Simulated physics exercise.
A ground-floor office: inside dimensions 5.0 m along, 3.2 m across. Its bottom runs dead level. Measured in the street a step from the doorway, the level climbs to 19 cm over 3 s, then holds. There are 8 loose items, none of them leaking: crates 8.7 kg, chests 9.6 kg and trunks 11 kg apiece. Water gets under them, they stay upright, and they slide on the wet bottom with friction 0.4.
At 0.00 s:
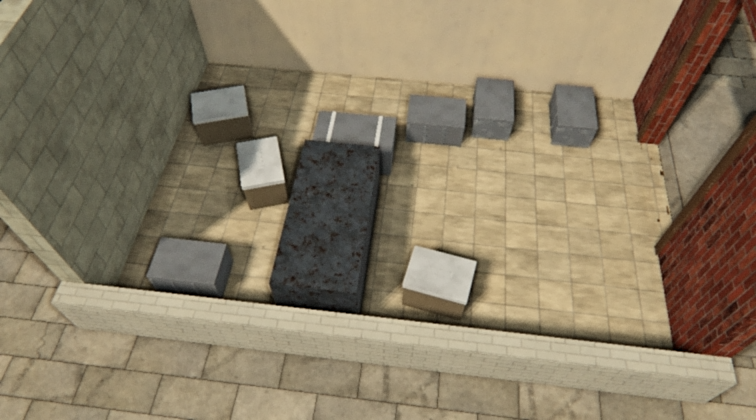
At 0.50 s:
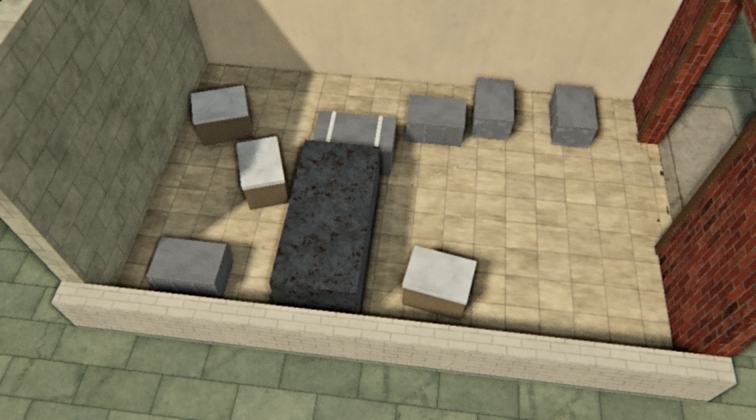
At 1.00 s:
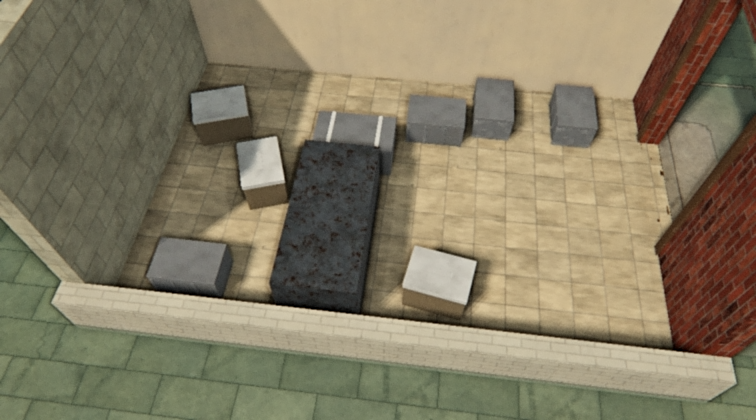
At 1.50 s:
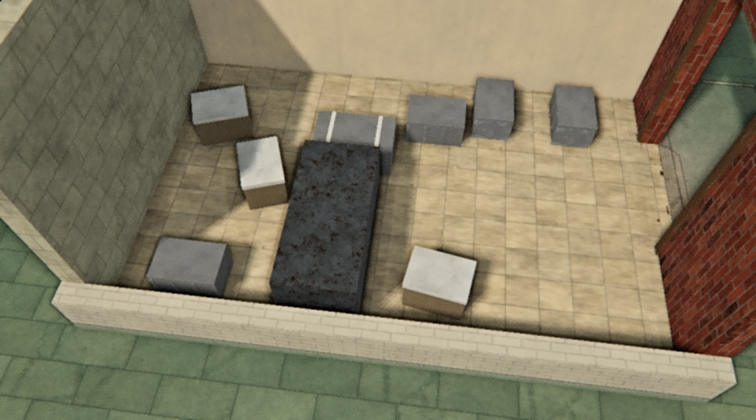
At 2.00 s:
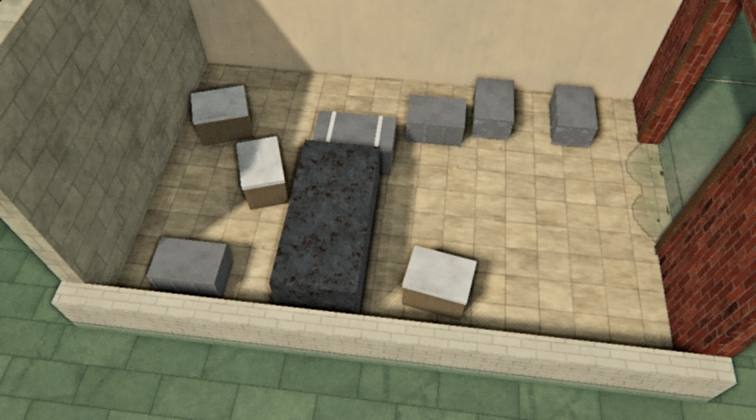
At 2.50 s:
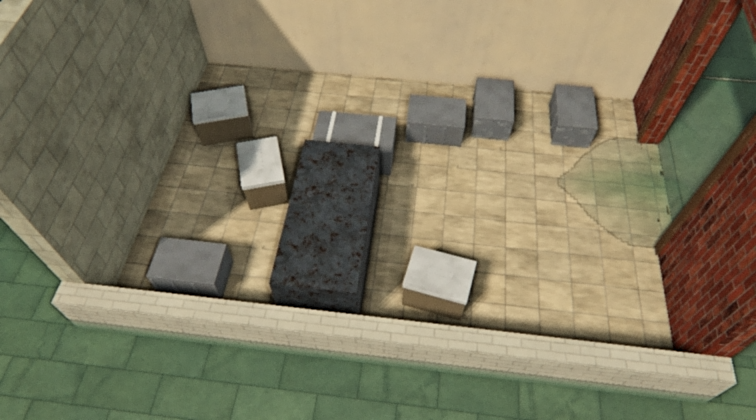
Greenish water spreads over the paving outside a roofless ground-floor room, seen from a fixed view high above, deepening in colour and then slipping through the gap in the red brick wall at right. Inside, on tan tiles between a grey-green wall and cream walls, sit a long dark speckled block and grey and whitish boxes. A thin, clear sheet fans a short way across the floor, while every box stays still.
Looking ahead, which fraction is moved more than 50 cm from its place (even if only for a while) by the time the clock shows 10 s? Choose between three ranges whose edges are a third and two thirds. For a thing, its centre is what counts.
The range is the highest, two thirds or more.
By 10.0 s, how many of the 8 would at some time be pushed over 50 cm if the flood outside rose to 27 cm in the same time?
I count 8 of them in that case.
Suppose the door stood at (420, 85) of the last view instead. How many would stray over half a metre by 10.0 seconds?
Result: 6 of them.
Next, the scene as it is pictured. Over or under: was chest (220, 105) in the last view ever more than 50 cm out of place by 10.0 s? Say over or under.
That one comes out within the limit.
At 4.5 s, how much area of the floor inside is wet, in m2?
That flooded area is roughly 7.5 m2.
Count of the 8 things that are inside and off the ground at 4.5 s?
I get 1.
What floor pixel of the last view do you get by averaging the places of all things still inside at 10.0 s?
Around (323, 177).
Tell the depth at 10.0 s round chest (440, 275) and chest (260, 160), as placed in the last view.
Some 5 cm at the first, some 7 cm at the second.
After 3.5 s 0 of 8 are over 50 cm from their spots; 0 afloat.
After 4.5 s 1 of 8 are over 50 cm from their spots; 1 afloat.
After 7.0 s 4 of 8 are over 50 cm from their spots; 5 afloat.
After 10.0 s 6 of 8 are over 50 cm from their spots, and 6 have been at some point; 8 afloat.
